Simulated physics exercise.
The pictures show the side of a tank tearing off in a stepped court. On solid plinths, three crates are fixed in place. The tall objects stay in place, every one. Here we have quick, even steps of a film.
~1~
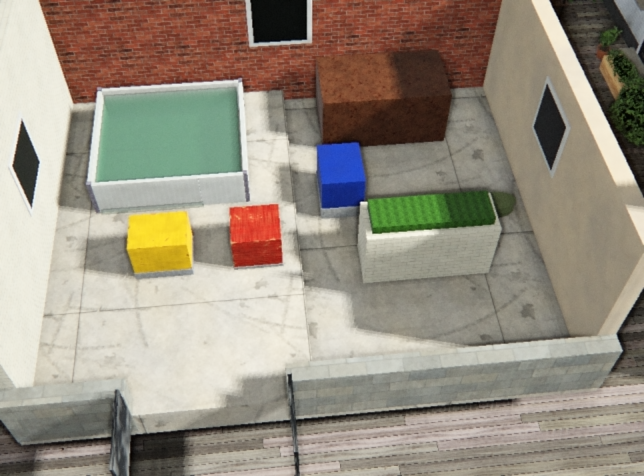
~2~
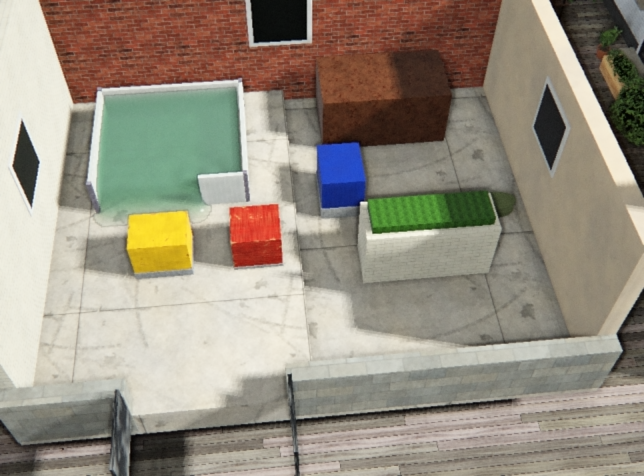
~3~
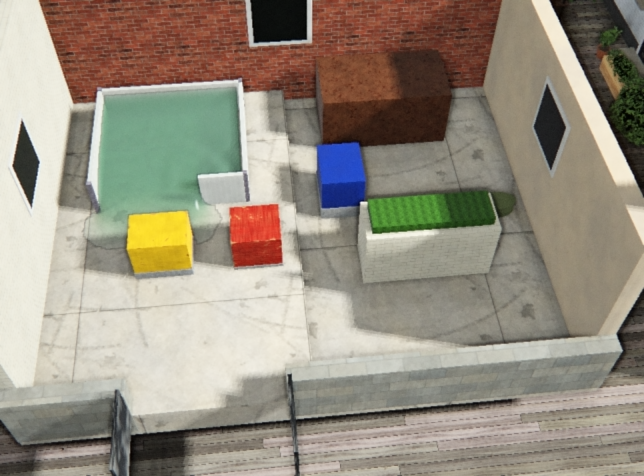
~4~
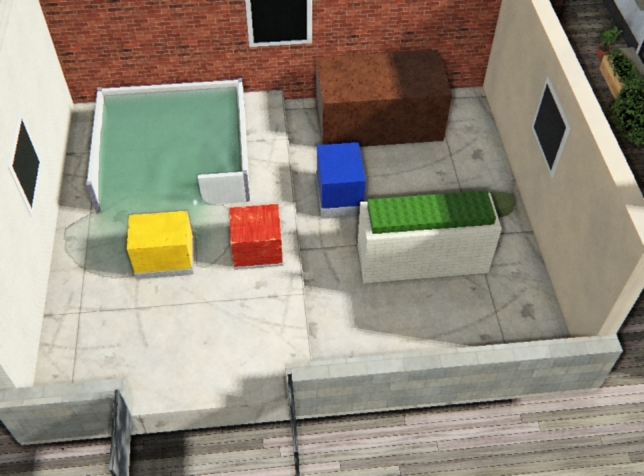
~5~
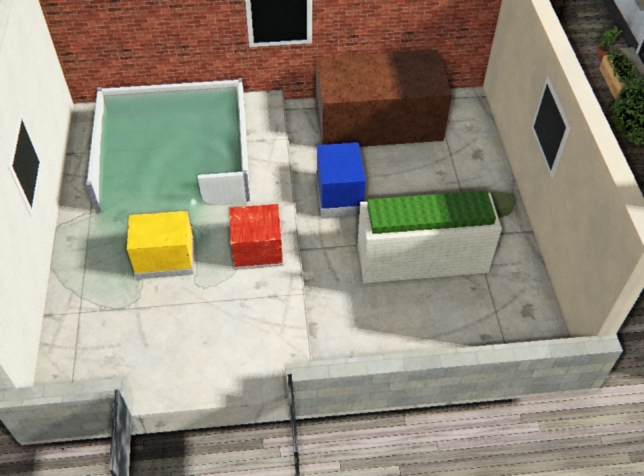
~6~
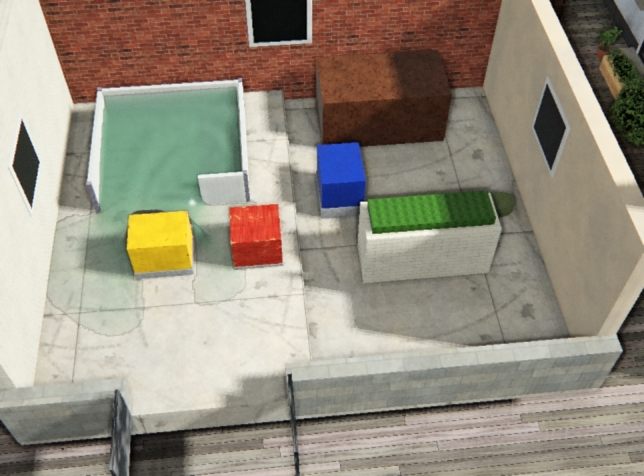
A tank's front side breaks open and green water spreads around the yellow block.
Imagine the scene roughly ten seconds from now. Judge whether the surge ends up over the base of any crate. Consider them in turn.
The red crate gets wet. The blue crate keeps dry. The yellow crate gets wet.
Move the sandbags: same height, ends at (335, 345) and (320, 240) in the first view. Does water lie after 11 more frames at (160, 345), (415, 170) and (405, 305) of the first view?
In the order asked - drenched, bone dry, bone dry.
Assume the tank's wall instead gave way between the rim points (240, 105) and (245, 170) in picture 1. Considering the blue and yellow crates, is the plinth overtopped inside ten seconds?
One by one: Blue is wetted; yellow stays dry.
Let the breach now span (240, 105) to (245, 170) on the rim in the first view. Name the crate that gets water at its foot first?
First: The blue-painted one.
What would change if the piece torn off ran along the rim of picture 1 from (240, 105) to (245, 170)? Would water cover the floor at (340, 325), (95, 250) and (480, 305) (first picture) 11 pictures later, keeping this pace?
Drenched; spared; spared.
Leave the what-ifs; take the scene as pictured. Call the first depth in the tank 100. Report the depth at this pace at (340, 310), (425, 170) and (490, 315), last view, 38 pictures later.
About 4, 2, 6 %.
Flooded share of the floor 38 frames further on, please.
Around 80 percent of it.
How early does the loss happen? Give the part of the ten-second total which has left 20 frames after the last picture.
I make it 30 per cent.
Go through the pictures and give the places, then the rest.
The first frame shows still water in the open tank at (170, 134).
In the second frame, water pours out at (150, 197) and has run to (206, 210).
In the third frame, water pours out at (150, 199) and has run to (206, 232).
In the fourth frame, water pours out at (150, 200) and has run to (207, 259).
In the fifth frame, the front is at (100, 299), out from the gap at (150, 200).
In the sixth frame, water pours out at (150, 200) and has run to (107, 329).
A moment on, water covers 25 % of the floor; the red crate water round its plinth, the blue crate not reached, the yellow crate water round its plinth.
Next, water covers 40 % of the floor; the red crate water round its plinth, the blue crate water round its plinth, the yellow crate water round its plinth.
Then, water covers 50 % of the floor; the red crate water round its plinth, the blue crate water round its plinth, the yellow crate water round its plinth.
Later, water covers 80 % of the floor; the red crate water round its plinth, the blue crate water round its plinth, the yellow crate water round its plinth.
In the end, water covers 90 % of the floor; the red crate was topped, the blue crate stayed above the water, the yellow crate was topped.
